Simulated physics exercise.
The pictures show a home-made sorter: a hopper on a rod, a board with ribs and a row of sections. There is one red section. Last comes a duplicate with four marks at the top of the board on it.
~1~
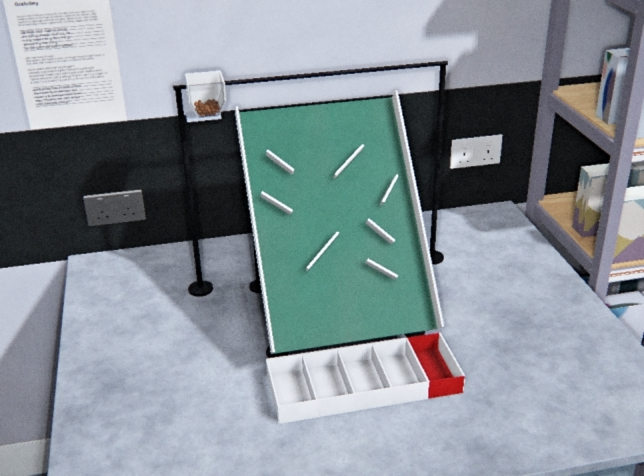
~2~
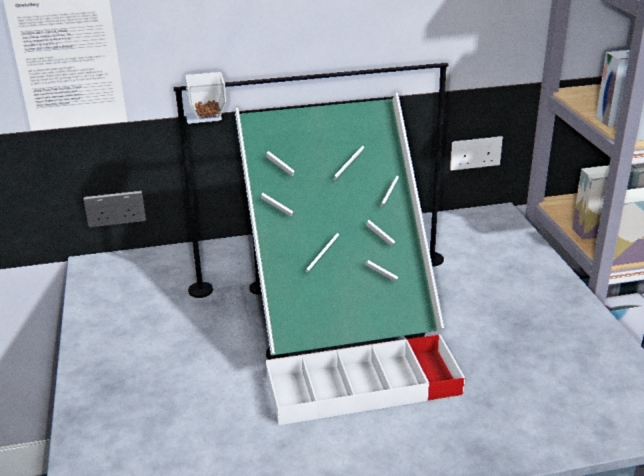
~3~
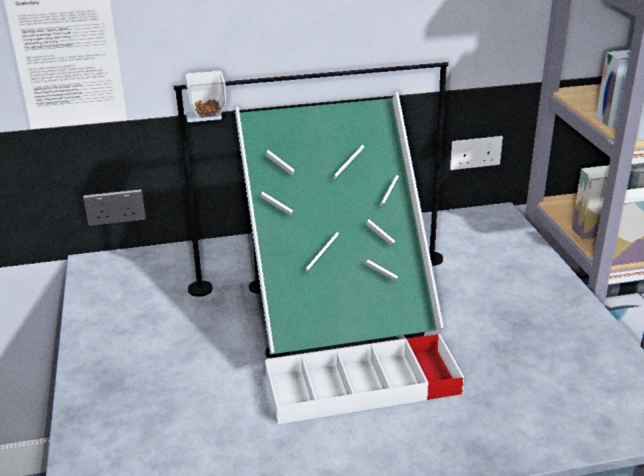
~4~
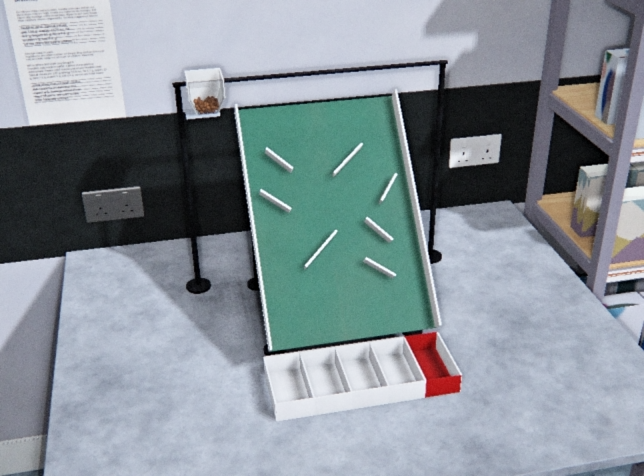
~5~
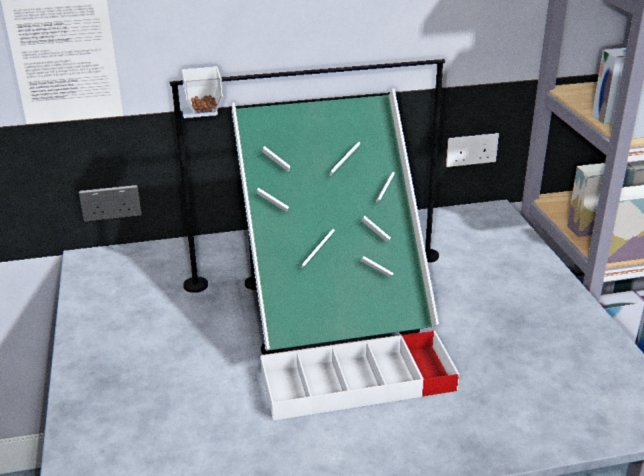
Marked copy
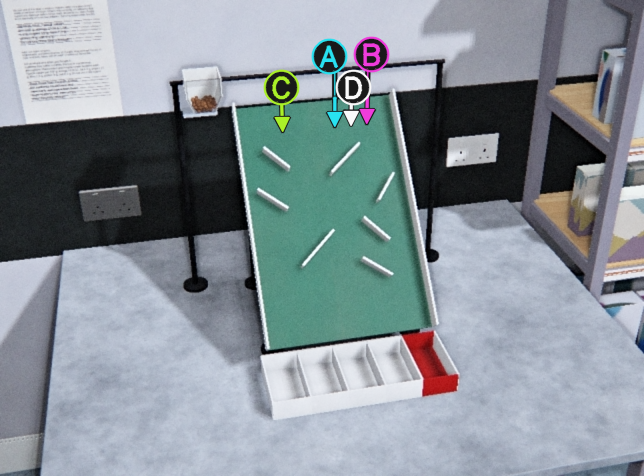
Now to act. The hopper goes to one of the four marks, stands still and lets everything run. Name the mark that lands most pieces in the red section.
Mark B.
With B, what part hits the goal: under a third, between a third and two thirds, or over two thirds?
Between a third and two thirds.
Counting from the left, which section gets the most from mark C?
The first.
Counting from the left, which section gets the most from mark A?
It is the first one.
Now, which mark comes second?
D.
On the marked copy, mark A meets the board at (334, 121); mark B meets the board at (366, 118); mark C meets the board at (282, 126); mark D meets the board at (351, 120).
With A, a stray few in the red section, most in other sections, a small part outside the box.
With B, about half in the red section, a small part in other sections, about a third outside the box.
With C, a small part in the red section, most in other sections, a small part outside the box.
With D, about a third in the red section, about half in other sections, a small part outside the box.
